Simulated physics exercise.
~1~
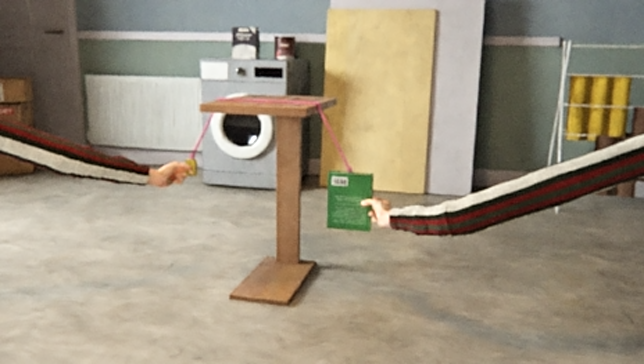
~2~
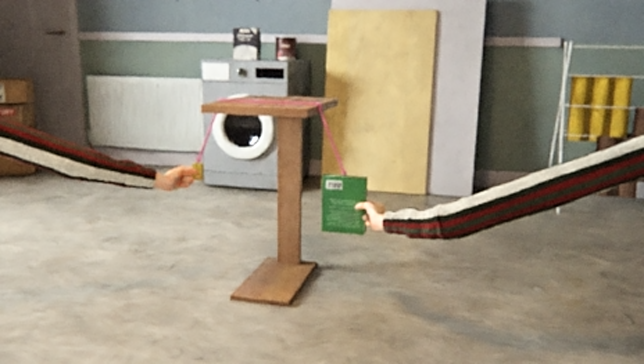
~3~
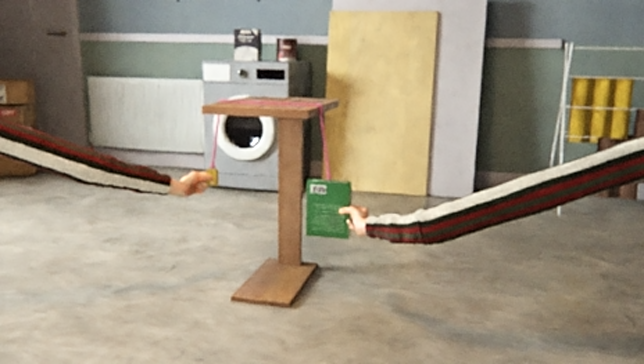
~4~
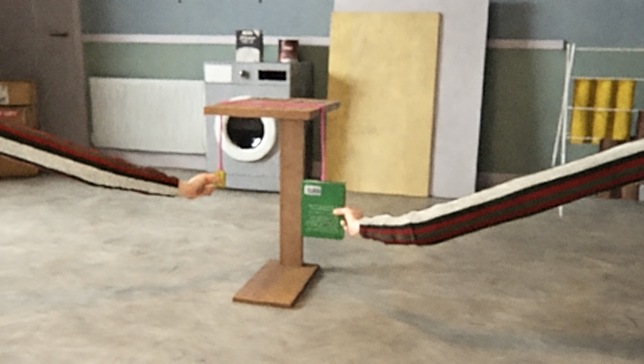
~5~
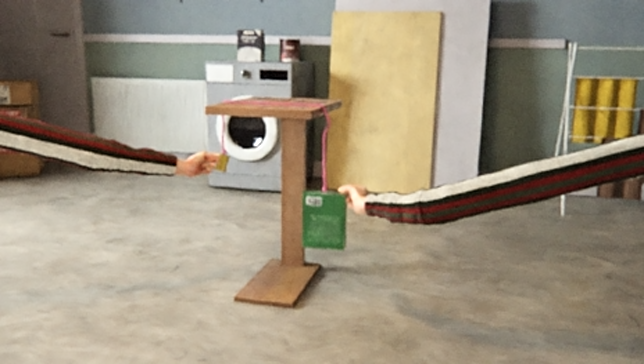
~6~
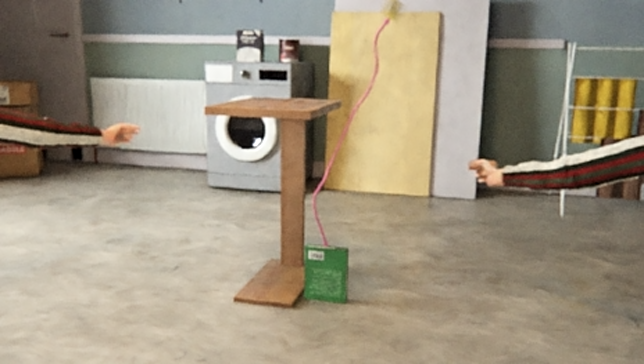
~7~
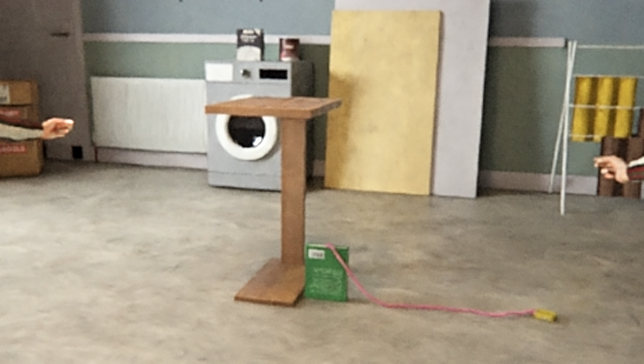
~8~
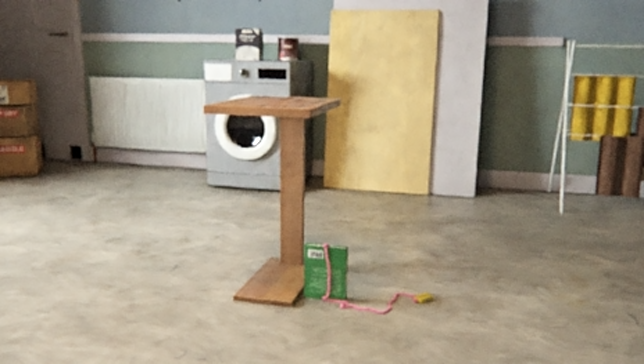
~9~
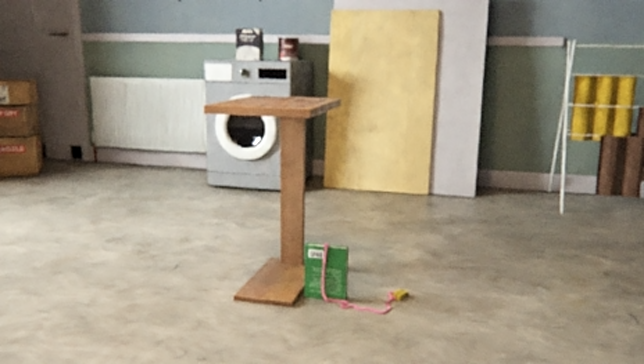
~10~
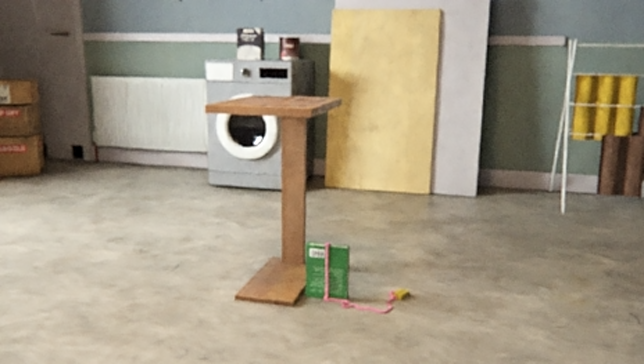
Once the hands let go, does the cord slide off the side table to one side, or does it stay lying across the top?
The cord slides off to the right, following the green book down, and the yellow matchbox is carried over the table and ends on the floor too.
